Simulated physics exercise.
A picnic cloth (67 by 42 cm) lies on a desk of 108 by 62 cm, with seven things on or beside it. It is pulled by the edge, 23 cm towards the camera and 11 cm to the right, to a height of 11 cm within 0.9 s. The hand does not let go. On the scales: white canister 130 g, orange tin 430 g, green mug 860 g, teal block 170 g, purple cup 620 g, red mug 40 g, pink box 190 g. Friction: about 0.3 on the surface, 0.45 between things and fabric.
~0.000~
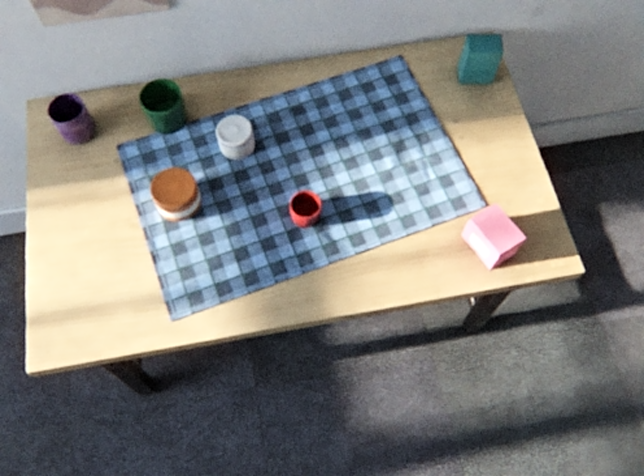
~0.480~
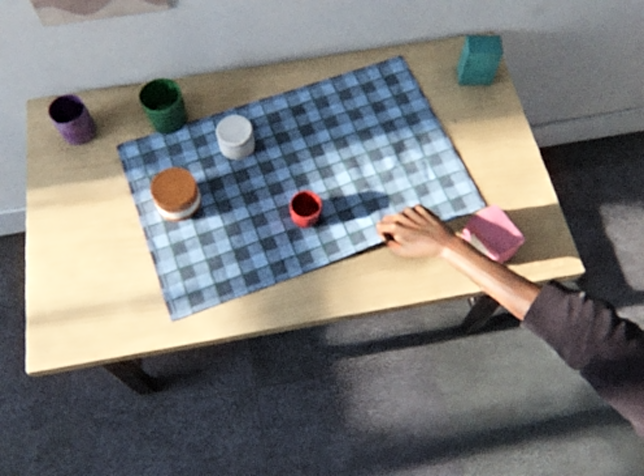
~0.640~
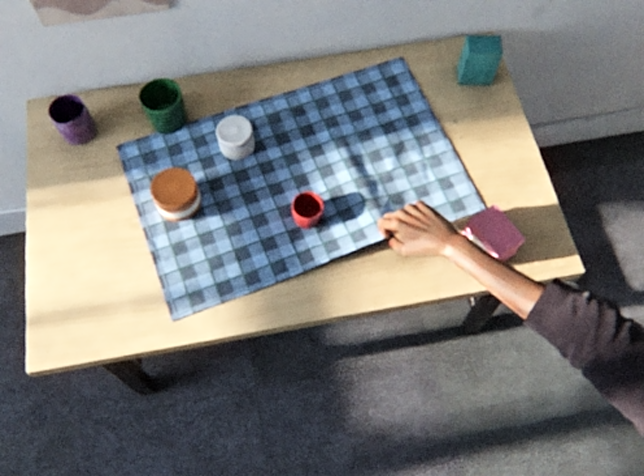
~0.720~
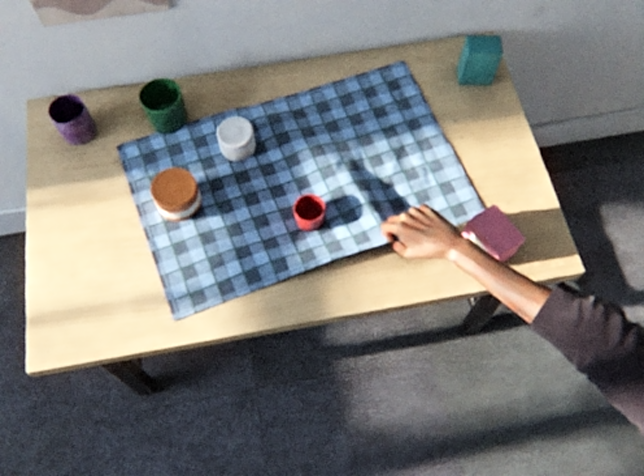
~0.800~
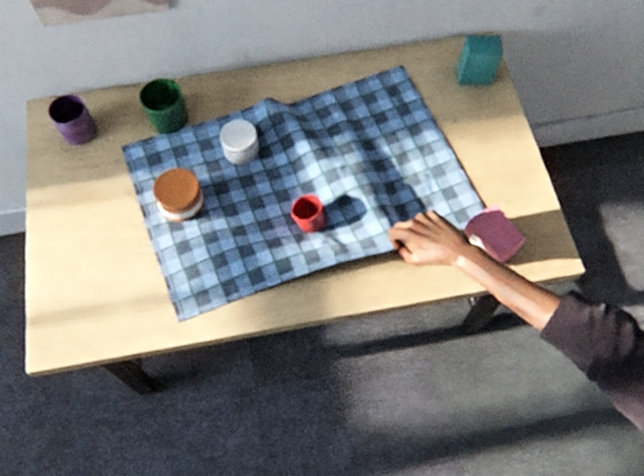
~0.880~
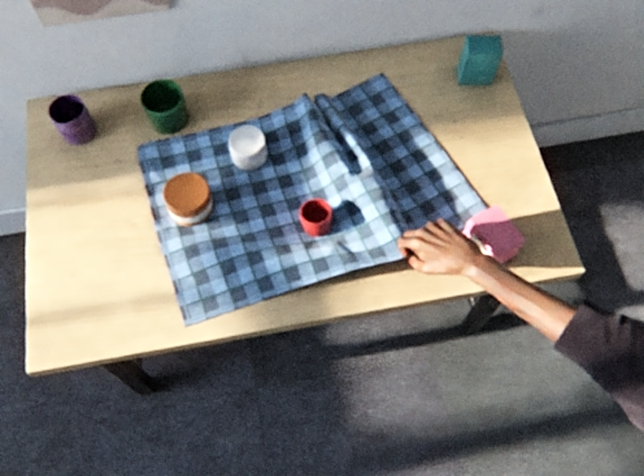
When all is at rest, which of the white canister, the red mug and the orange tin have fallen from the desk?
Result: White canister remains up there, red mug remains up there, orange tin stays on.
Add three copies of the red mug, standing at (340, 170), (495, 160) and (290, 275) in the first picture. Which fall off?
In turn: Remains, stays up, falls off.
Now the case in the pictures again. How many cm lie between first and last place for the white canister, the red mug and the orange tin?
About: White canister 30 cm, red mug 25 cm, orange tin 25 cm.
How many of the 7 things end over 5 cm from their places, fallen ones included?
3 of them.
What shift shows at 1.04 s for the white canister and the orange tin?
White canister 10 cm, orange tin 10 cm.
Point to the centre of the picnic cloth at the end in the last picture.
Near (409, 255).
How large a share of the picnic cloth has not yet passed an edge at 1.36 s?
About 80 per cent.
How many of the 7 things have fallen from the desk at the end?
I count 0.
After 1.0 s, 100 % of the picnic cloth is still over the top; white canister 12 cm off its start, red mug 10 cm off its start, orange tin 10 cm off its start.
After 1.2 s, 90 % of the picnic cloth is still over the top; white canister 18 cm off its start, red mug 16 cm off its start, orange tin 15 cm off its start.
After 1.4 s, 80 % of the picnic cloth is still over the top; white canister 25 cm off its start at (337, 188), red mug 22 cm off its start at (391, 271), orange tin 21 cm off its start at (266, 233).
After 1.5 s, 75 % of the picnic cloth is still over the top; white canister 28 cm off its start, red mug 24 cm off its start, orange tin 24 cm off its start.
After 3.1 s, 75 % of the picnic cloth is still over the top; white canister 28 cm off its start at (348, 195), orange tin 24 cm off its start at (279, 242), red mug 23 cm off its start at (396, 280), pink box 3 cm off its start at (500, 241).
